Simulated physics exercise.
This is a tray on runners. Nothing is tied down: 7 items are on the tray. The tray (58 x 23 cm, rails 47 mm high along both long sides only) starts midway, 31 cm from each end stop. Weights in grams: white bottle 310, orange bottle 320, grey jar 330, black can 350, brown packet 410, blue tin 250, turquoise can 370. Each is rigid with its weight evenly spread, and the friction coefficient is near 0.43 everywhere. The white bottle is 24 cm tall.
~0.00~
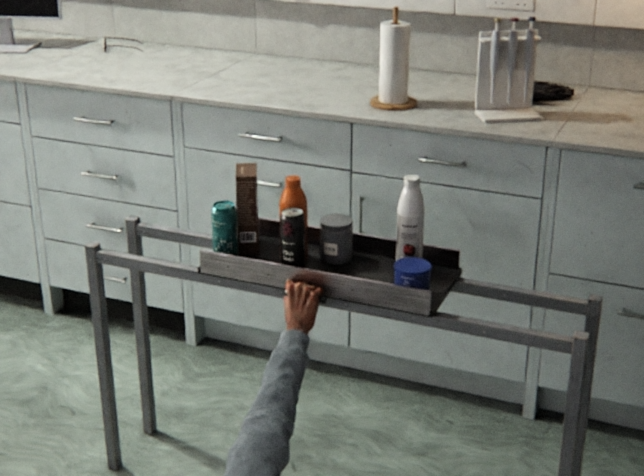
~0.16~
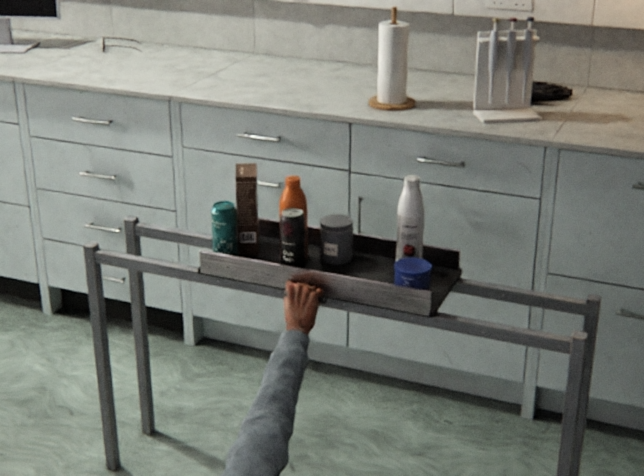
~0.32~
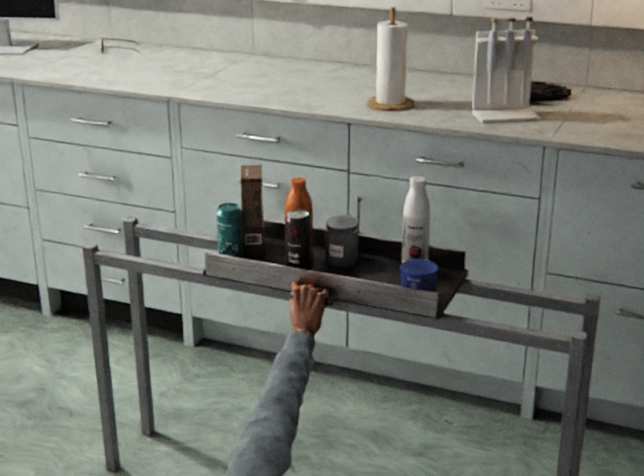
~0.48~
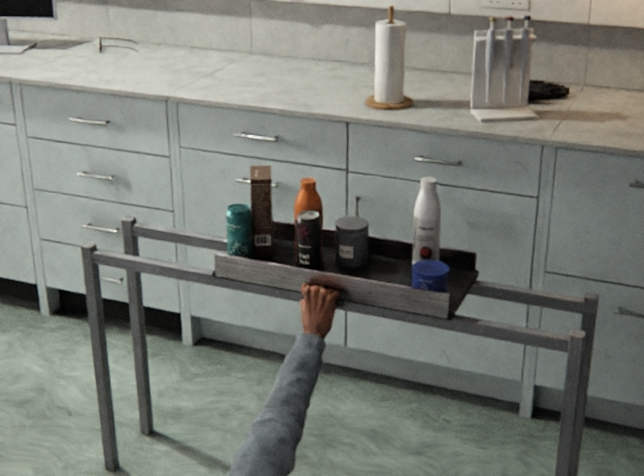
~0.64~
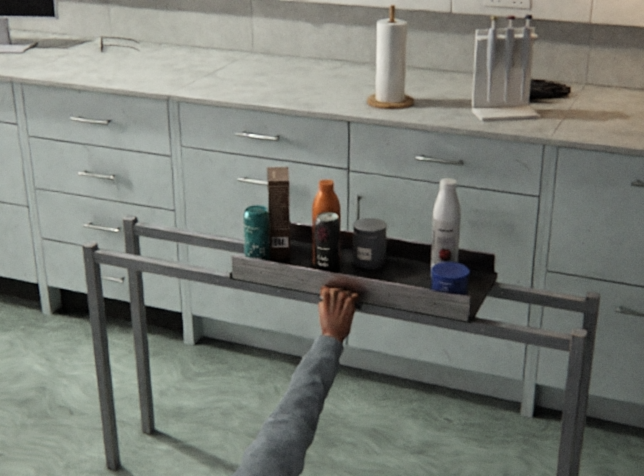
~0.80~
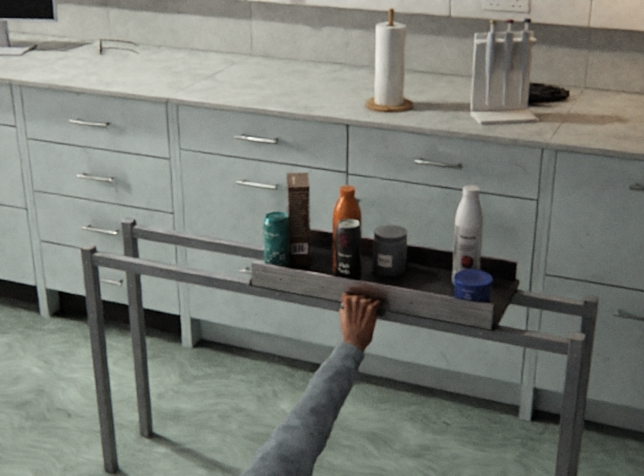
In a kitchen with pale grey drawers, a hand grips the front of a tray of bottles, cans and jars resting on two metal rails. The tray stays still at first, then the hand slides it to the right, slowly and then faster, with the items standing upright on it.
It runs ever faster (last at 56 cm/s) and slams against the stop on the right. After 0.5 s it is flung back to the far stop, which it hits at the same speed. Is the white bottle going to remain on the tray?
The white bottle leaves the tray.
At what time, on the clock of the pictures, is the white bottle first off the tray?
At about 1.5 s.
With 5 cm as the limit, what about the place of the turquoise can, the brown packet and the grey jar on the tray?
The turquoise can stays put; the brown packet ends elsewhere; the grey jar holds its spot.
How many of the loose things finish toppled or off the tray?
That comes to 4.
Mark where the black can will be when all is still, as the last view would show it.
At about (211, 254).
After 1.70 s, tray 31 cm right; white bottle now off the tray; black can on its side; brown packet on its side.
After 2.80 s, tray 14 cm right; orange bottle on its side; black can on its side; brown packet on its side.
At rest (4.9 s), off the tray, white bottle; tipped over on the tray, orange bottle, black can and brown packet; the other 3 in place, give or take 5 cm.
